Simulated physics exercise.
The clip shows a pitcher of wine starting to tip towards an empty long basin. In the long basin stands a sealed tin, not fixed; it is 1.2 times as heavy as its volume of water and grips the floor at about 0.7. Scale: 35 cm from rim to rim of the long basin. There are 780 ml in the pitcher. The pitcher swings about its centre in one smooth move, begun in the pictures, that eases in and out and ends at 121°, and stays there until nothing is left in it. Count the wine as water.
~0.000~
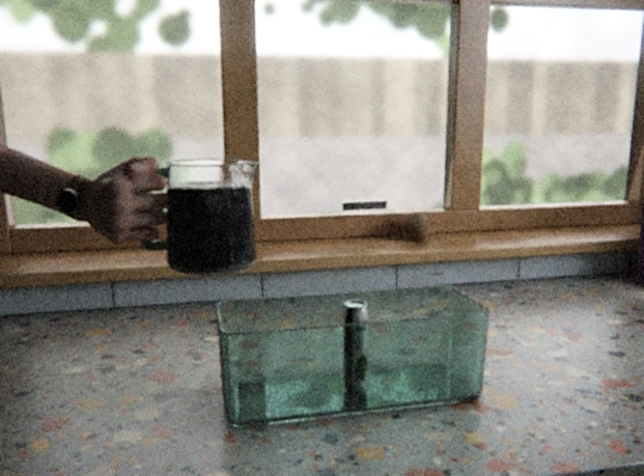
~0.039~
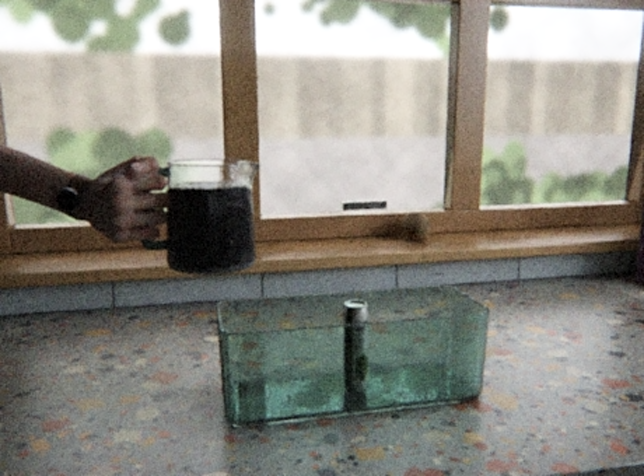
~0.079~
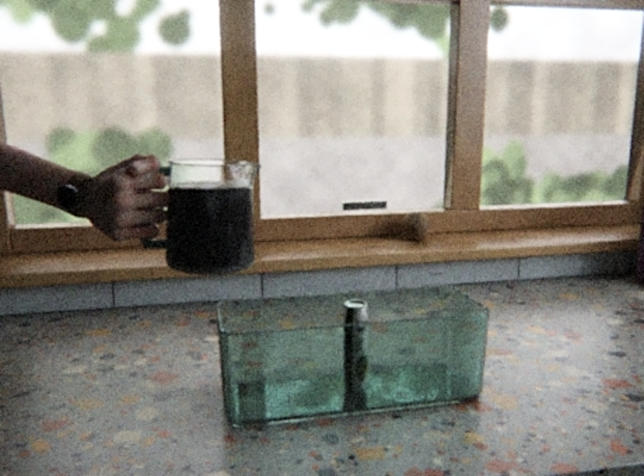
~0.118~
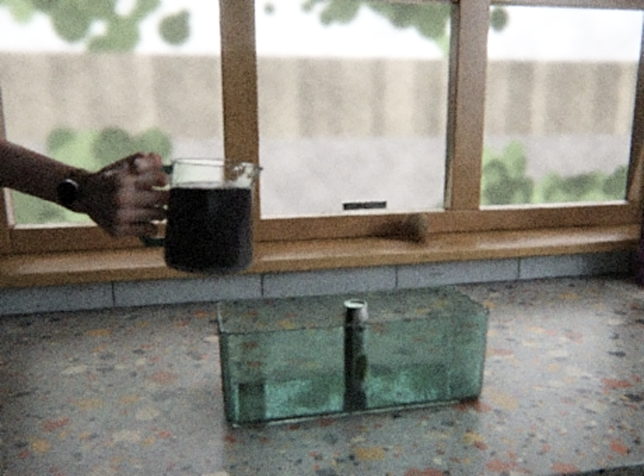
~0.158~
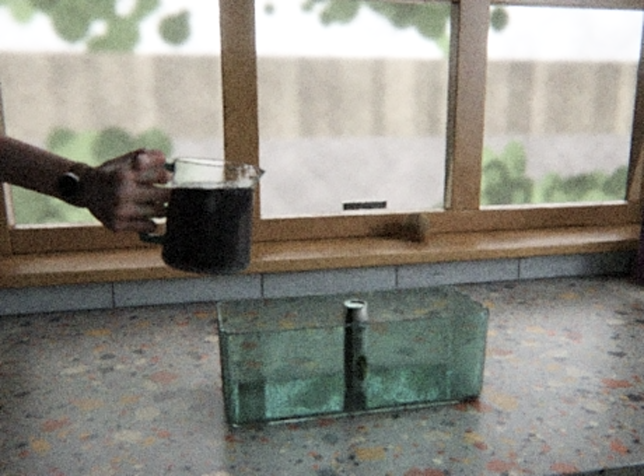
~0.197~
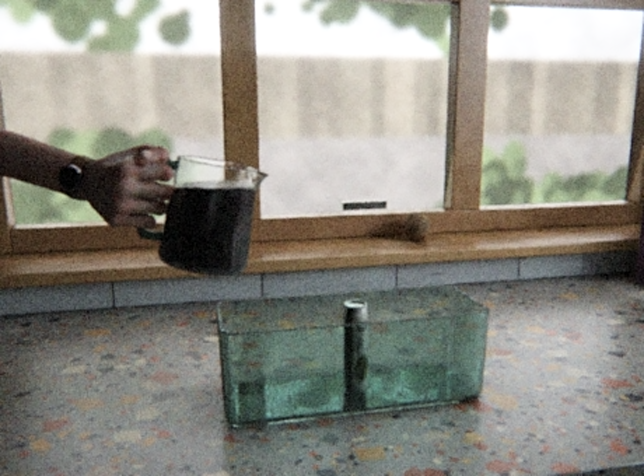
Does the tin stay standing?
It stays up.
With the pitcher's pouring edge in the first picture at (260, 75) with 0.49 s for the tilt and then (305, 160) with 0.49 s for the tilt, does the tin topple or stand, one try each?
First it topples; then it goes over.
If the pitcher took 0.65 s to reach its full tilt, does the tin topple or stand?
The tin remains upright.
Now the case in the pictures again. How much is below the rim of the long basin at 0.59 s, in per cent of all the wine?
Near 2 in a hundred.
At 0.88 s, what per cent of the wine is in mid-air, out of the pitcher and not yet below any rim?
Some 18 per cent.
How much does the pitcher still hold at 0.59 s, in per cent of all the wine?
Some 84 per cent.
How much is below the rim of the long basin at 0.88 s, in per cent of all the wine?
Some 60 per cent.
By 0.59 s the tilt is 76° and 84 per cent is still to pour; the tin stands where it began.
By 0.88 s the tilt is 116° and 21 per cent is still to pour; the tin stands where it began.
By 1.18 s the tilt is 121° and 0 per cent is still to pour; the tin stands where it began.
By 1.51 s the tilt is 121° and 0 per cent is still to pour; the tin stands where it began.
At rest the tin stands where it began.
